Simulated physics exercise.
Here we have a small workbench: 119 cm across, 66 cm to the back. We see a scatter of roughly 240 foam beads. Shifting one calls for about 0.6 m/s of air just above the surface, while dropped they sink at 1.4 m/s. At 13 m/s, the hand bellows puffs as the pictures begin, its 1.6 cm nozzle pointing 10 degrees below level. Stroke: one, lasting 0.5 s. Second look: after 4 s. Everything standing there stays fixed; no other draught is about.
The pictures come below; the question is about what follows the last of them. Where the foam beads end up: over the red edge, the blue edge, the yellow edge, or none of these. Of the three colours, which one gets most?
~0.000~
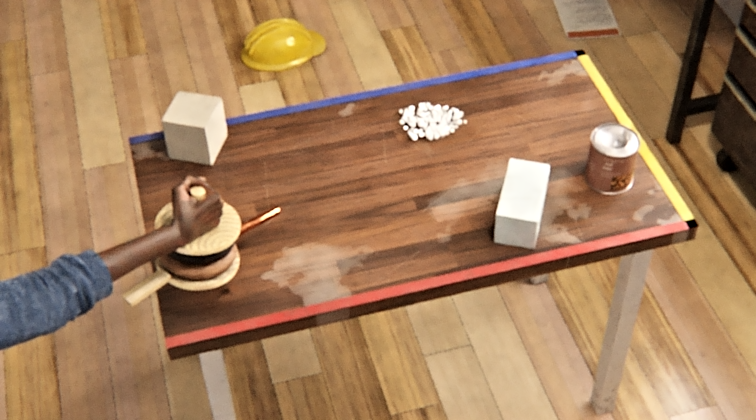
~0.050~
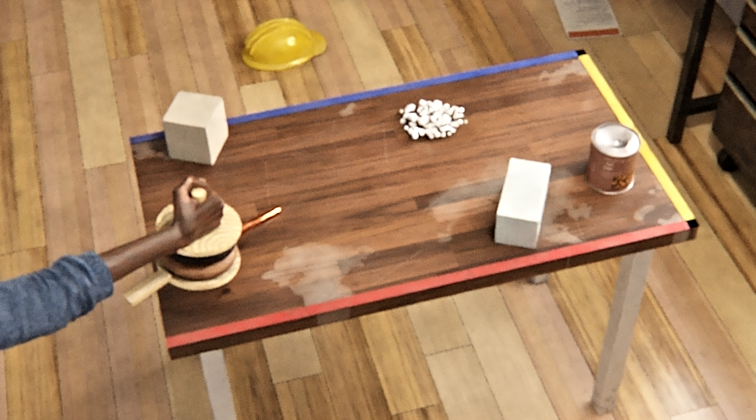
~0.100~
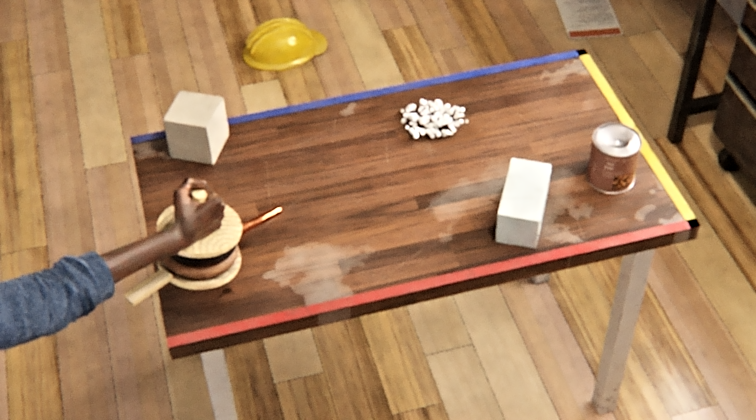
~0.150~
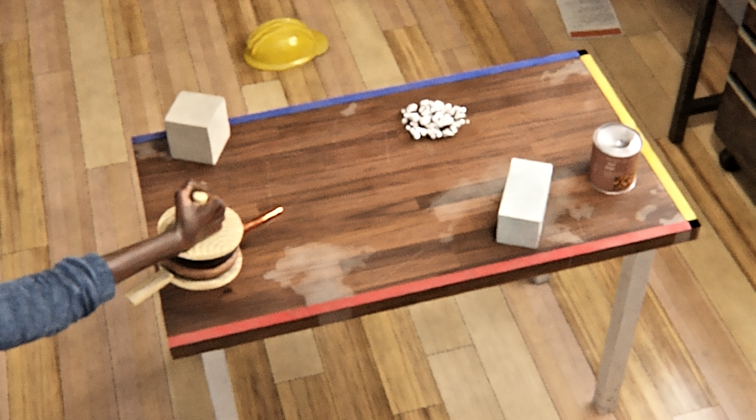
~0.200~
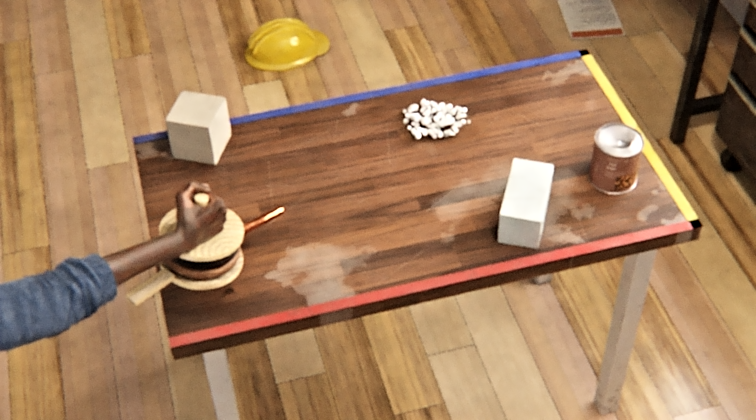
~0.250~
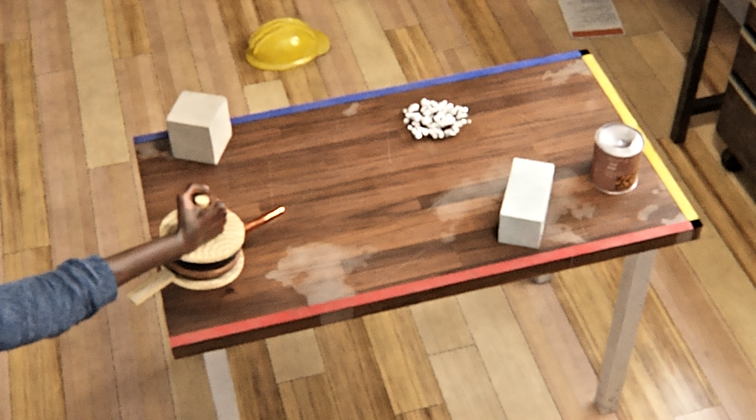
The blue edge gets most.
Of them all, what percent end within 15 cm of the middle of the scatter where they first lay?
Some 0 per cent.
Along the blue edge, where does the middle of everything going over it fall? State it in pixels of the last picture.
I'd say roughly (496, 67).
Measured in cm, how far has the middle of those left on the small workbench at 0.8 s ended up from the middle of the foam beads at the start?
Centre offset: Approx. 35 cm.
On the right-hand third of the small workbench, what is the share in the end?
I'd put it at about 0 percent.
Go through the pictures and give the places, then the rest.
The middle of the foam beads is near (430, 120), none has stirred yet and the mouth of the hand bellows is at (277, 210), in the first frame.
The middle of the foam beads is near (433, 119), none has stirred yet, the yellow edge is centred on (637, 131), the blue edge is centred on (365, 92) and the red edge is centred on (445, 285), in the second frame.
The middle of the foam beads is near (434, 118), none has stirred yet, the top of a block is at (525, 189) and the top of a tin is at (617, 139), in the third frame.
The middle of the foam beads is near (435, 119) and none has stirred yet, in the fourth frame.
The middle of the foam beads is near (432, 117) and none has stirred yet, in the fifth frame.
The middle of the foam beads is near (432, 117) and none has stirred yet, in the sixth frame.
After 0.8 s, 42 % are still on the top, 0 % are over the yellow edge, 58 % over the blue edge and 0 % over the red edge; the middle of those left on the top is near (545, 72).
After 1.3 s, 0 % are still on the top, 21 % are over the yellow edge, 79 % over the blue edge and 0 % over the red edge.
After 2.2 s, 0 % are still on the top, 21 % are over the yellow edge, 79 % over the blue edge and 0 % over the red edge.
After 4.0 s, at the end, 21 % are over the yellow edge, 79 % over the blue edge and 0 % over the red edge.
